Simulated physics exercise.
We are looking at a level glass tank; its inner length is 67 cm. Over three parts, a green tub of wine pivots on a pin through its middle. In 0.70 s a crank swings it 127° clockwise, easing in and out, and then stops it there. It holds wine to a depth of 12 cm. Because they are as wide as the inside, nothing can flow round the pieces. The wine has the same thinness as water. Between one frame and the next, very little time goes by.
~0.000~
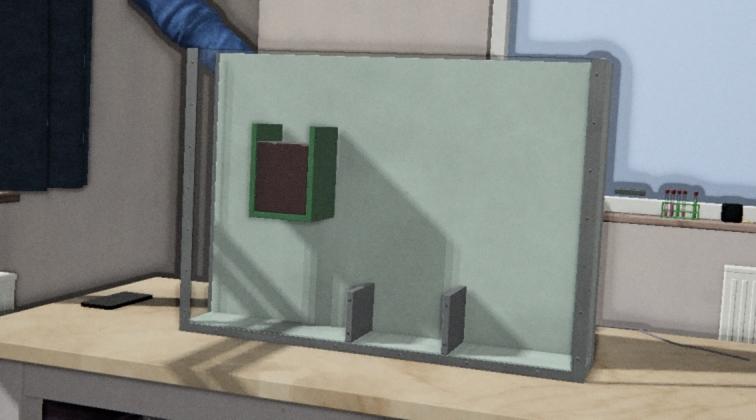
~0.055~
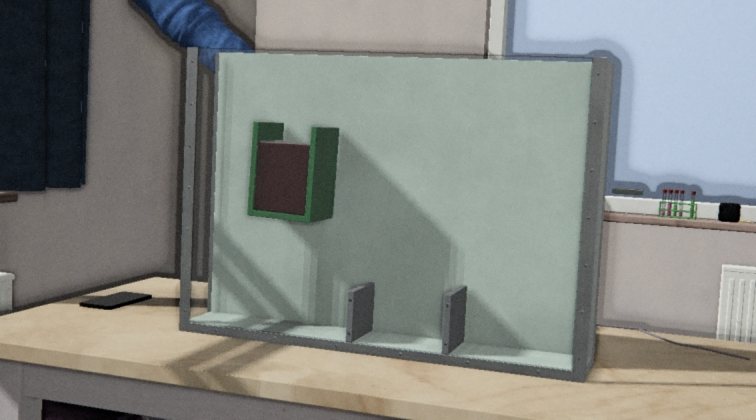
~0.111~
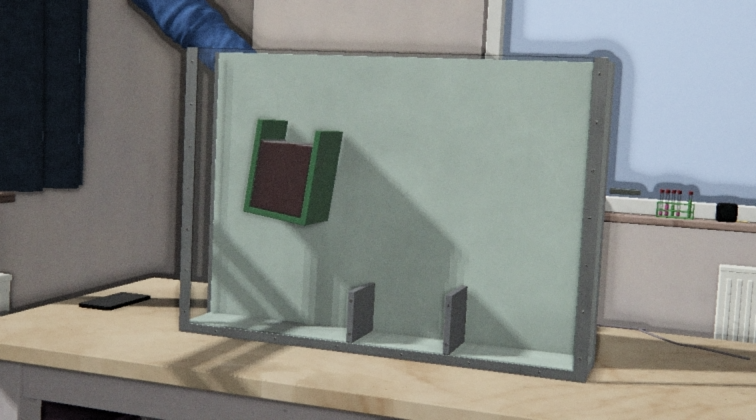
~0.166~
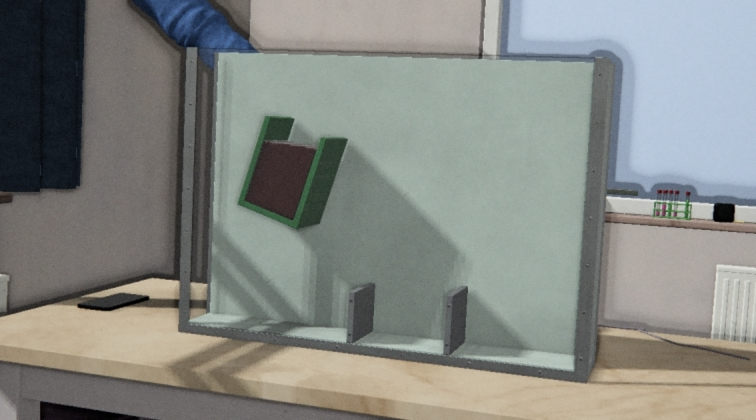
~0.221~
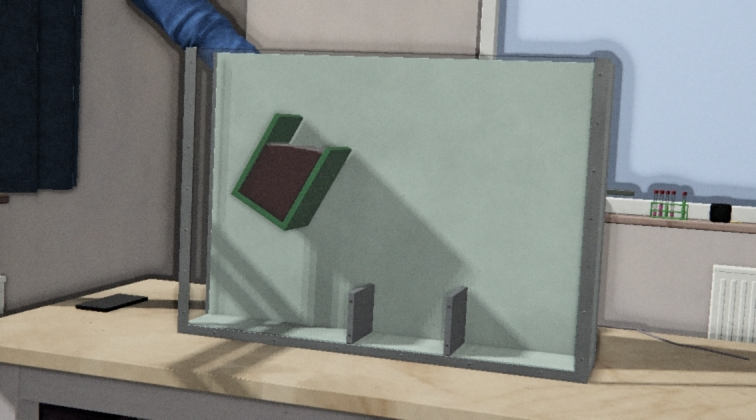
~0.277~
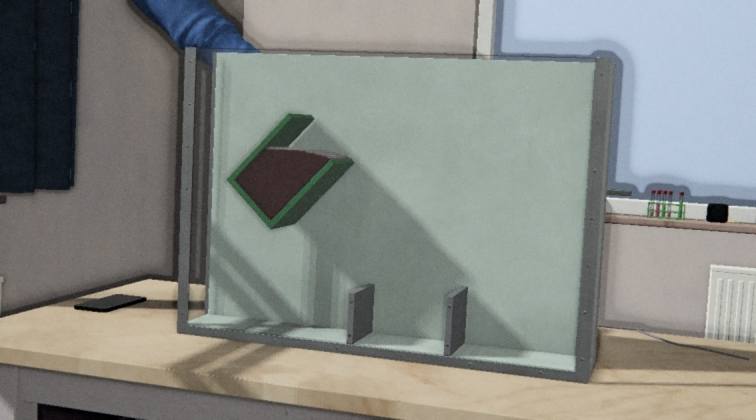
We see a glass tank with two short dividers on its floor, where a green container of dark red liquid starts upright at the upper left, then rotates clockwise in place as the liquid shifts toward its right side.
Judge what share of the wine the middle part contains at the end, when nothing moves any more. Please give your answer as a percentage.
It contains about 35 in every hundred parts of the wine.
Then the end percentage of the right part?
Something like 2 in a hundred, I'd say.
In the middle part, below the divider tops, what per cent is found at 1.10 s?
Roughly 36 in a hundred.
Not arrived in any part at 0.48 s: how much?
Estimate: Near 100 per cent.
After 0.48 s 98 per cent has yet to come down; below, left 0, middle 2, right 0.
After 0.75 s 25 per cent has yet to come down; below, left 42, middle 33, right 0.
After 1.10 s 17 per cent has yet to come down; below, left 45, middle 36, right 2.
In the end the left part holds 62, the middle 37 and the right 2 per cent.
